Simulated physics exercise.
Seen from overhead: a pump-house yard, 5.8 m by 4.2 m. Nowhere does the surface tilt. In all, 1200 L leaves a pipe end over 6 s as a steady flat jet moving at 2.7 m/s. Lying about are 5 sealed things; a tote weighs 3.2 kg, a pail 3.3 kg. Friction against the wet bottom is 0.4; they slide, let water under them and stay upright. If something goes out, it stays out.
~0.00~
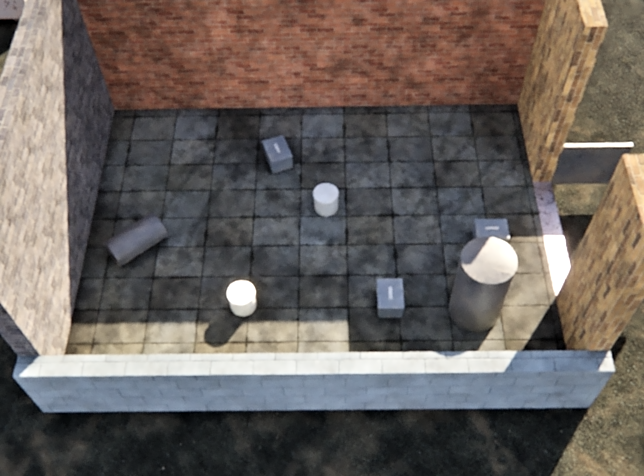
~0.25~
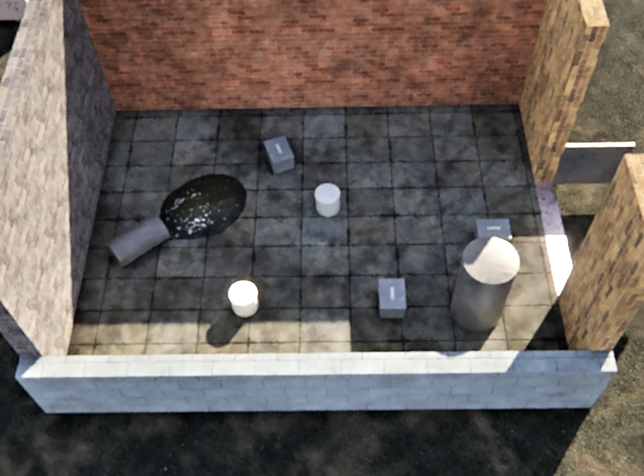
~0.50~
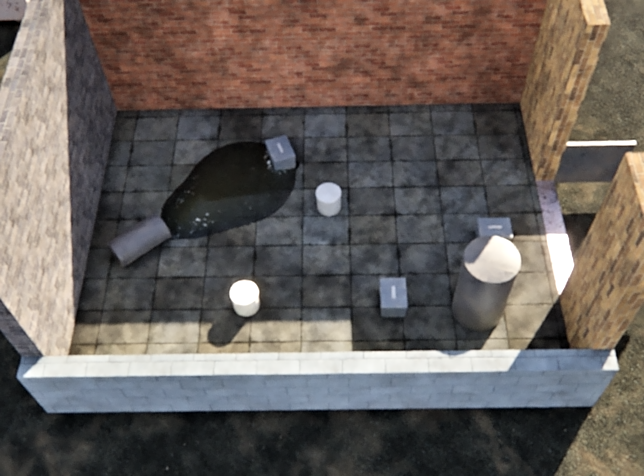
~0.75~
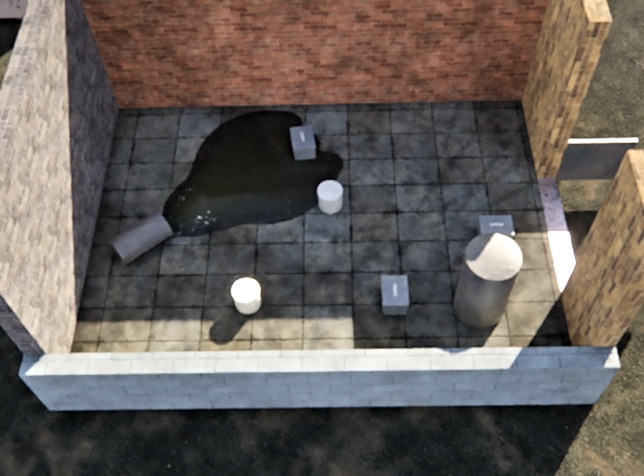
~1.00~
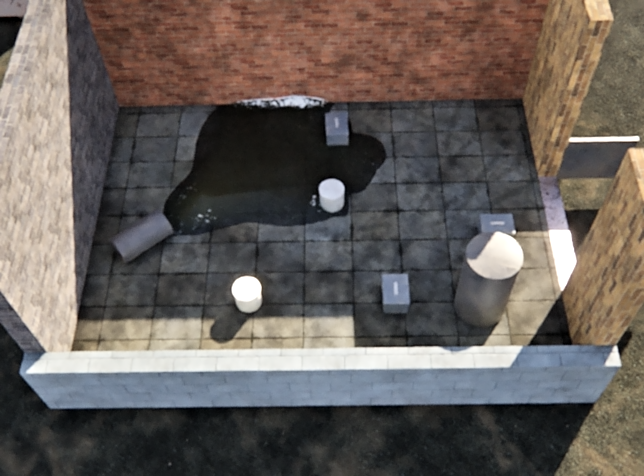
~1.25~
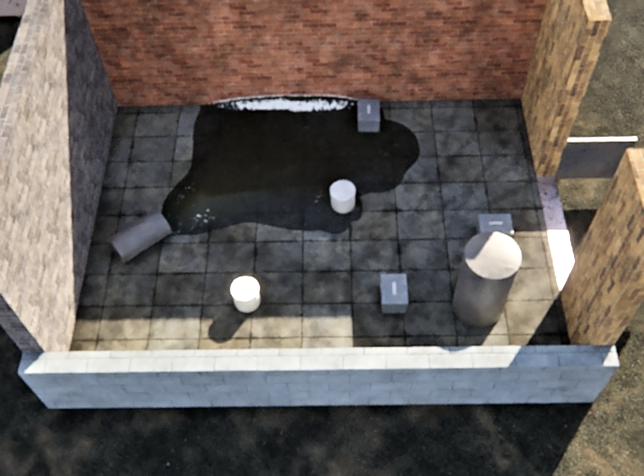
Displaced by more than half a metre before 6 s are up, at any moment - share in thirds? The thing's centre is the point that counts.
Between one third and two thirds.
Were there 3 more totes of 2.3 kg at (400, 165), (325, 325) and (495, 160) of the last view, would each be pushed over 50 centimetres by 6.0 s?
Result by item: Beyond it; within it; beyond it.
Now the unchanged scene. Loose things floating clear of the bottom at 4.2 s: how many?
The number is 1.
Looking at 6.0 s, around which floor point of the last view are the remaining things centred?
It sits at about (367, 272).
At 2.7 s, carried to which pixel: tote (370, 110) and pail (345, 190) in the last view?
(520, 105) and (412, 200), roughly.
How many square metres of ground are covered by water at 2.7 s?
11.0 m2.
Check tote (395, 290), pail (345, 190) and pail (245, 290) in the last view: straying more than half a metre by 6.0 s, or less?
Result by item: Within it; beyond it; within it.
After 1.8 s 2 of 5 are over 50 cm from their spots; 0 afloat.
After 2.7 s 2 of 5 are over 50 cm from their spots; 1 afloat.
After 4.2 s 2 of 5 are over 50 cm from their spots; 1 afloat.
After 6.0 s 3 of 5 are over 50 cm from their spots, and 3 have been at some point; 2 afloat.
